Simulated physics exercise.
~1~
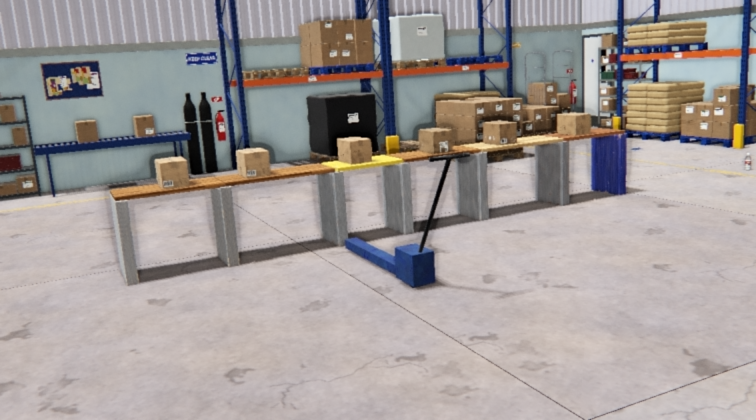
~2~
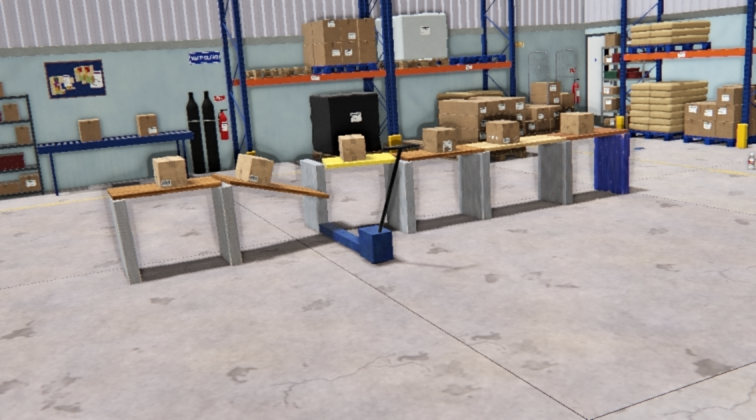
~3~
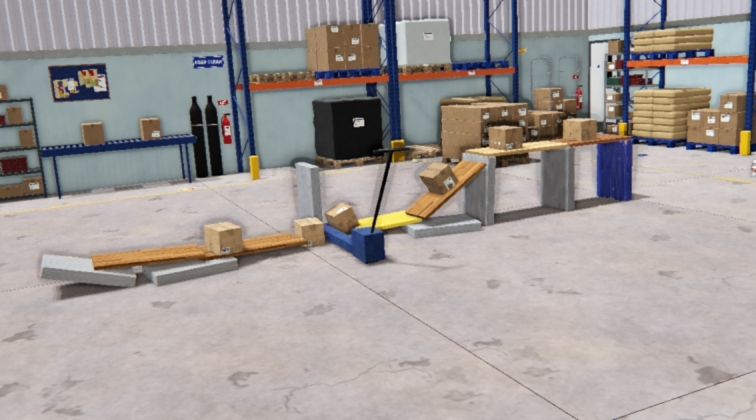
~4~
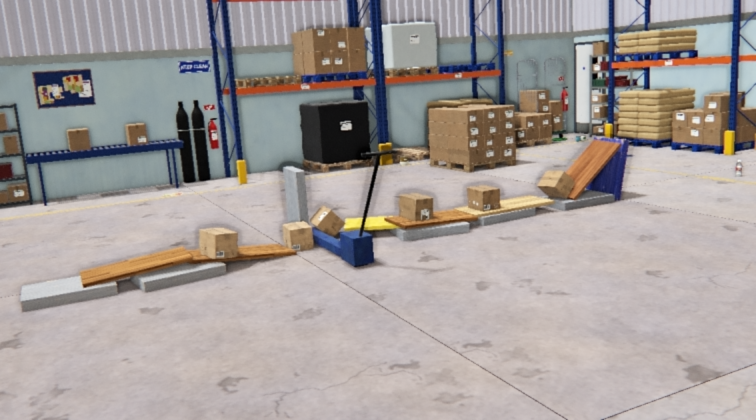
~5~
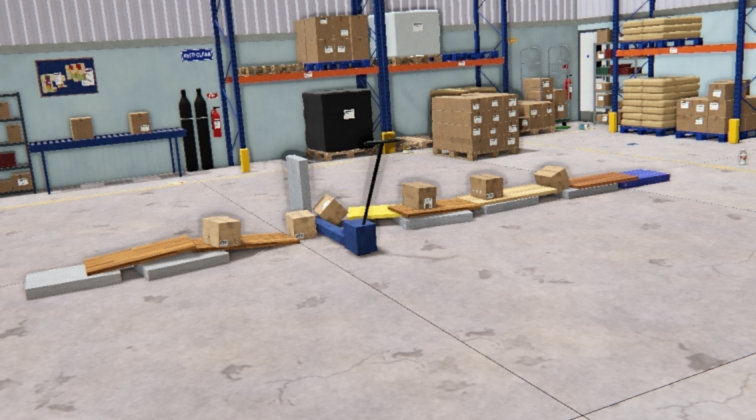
Plank-and-block shelf topped with boxes collapsing both ways after a blue jack pushes in, the blue upright at right toppling last.
